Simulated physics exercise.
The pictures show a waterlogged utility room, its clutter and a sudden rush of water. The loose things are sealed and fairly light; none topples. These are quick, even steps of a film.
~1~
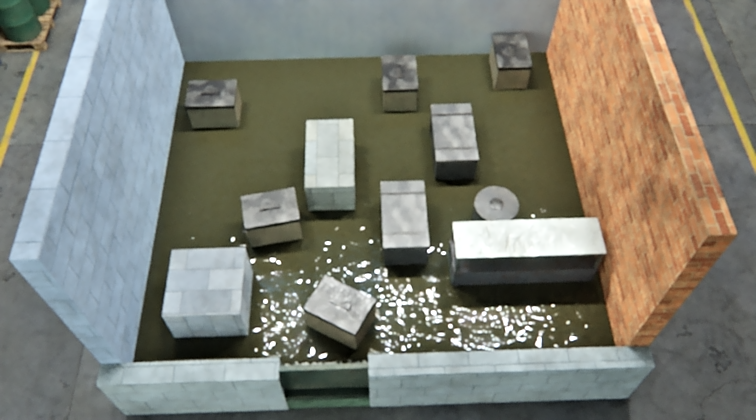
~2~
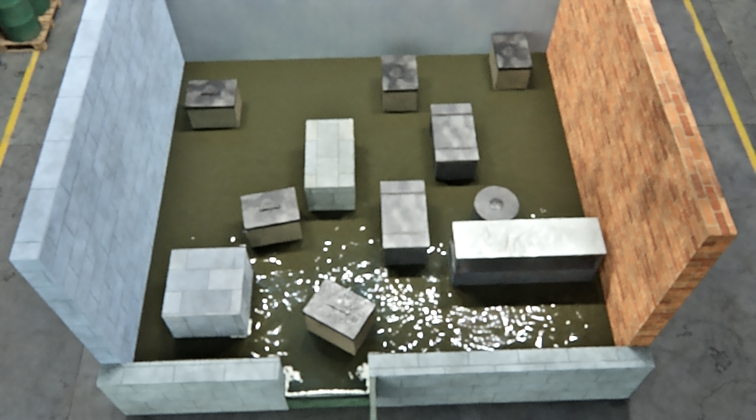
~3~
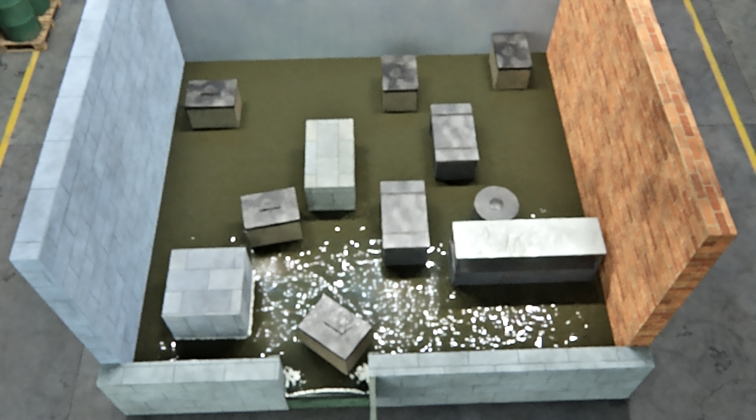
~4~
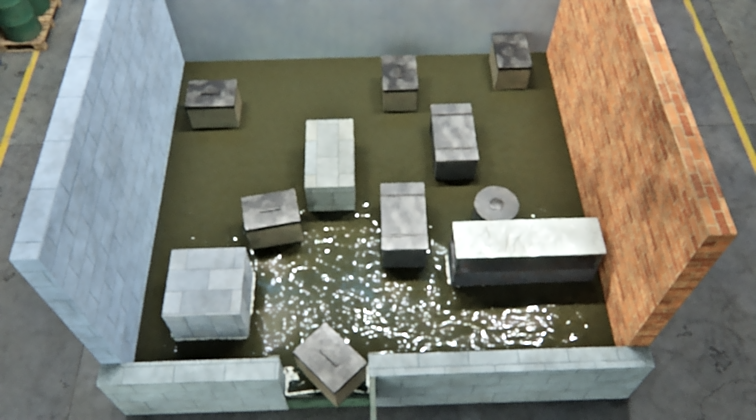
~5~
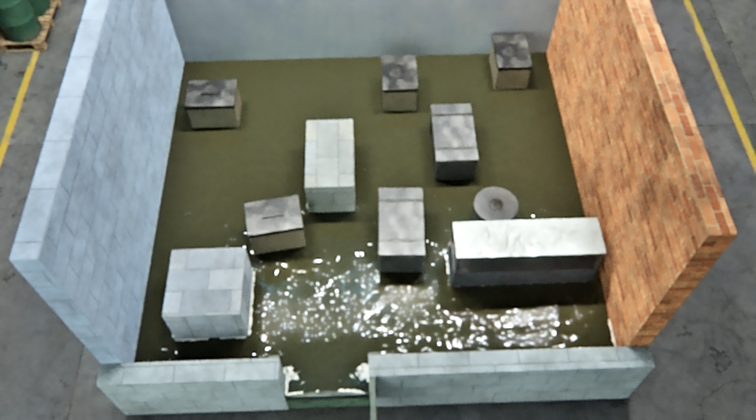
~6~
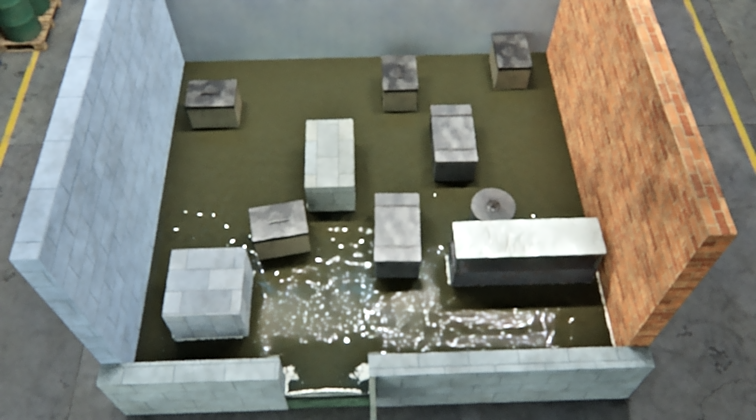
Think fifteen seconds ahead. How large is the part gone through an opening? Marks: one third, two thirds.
Share: Less than a third.
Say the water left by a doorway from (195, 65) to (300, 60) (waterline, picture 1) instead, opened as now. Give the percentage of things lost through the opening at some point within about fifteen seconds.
Near 50 in a hundred.
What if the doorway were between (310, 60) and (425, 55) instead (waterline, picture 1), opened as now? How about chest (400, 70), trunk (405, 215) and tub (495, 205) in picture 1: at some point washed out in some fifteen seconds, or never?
One after the other: Yes, washed out, kept in.
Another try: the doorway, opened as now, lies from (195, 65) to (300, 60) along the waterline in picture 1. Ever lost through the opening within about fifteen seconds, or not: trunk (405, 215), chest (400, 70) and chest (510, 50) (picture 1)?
In turn: Stays, through, still in.
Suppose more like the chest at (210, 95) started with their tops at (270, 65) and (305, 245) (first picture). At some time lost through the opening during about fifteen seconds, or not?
In that order: Inside, gone.
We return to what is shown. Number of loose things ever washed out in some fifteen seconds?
That makes 1.
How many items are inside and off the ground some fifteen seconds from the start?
The number is 7.
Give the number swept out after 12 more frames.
The number is 1.
A moment on, 1 of 8 are out; 7 afloat.
Next, 1 of 8 are out; 7 afloat.
Later, 1 of 8 are out; 7 afloat.
In the end, 1 of 8 are out; 7 afloat.
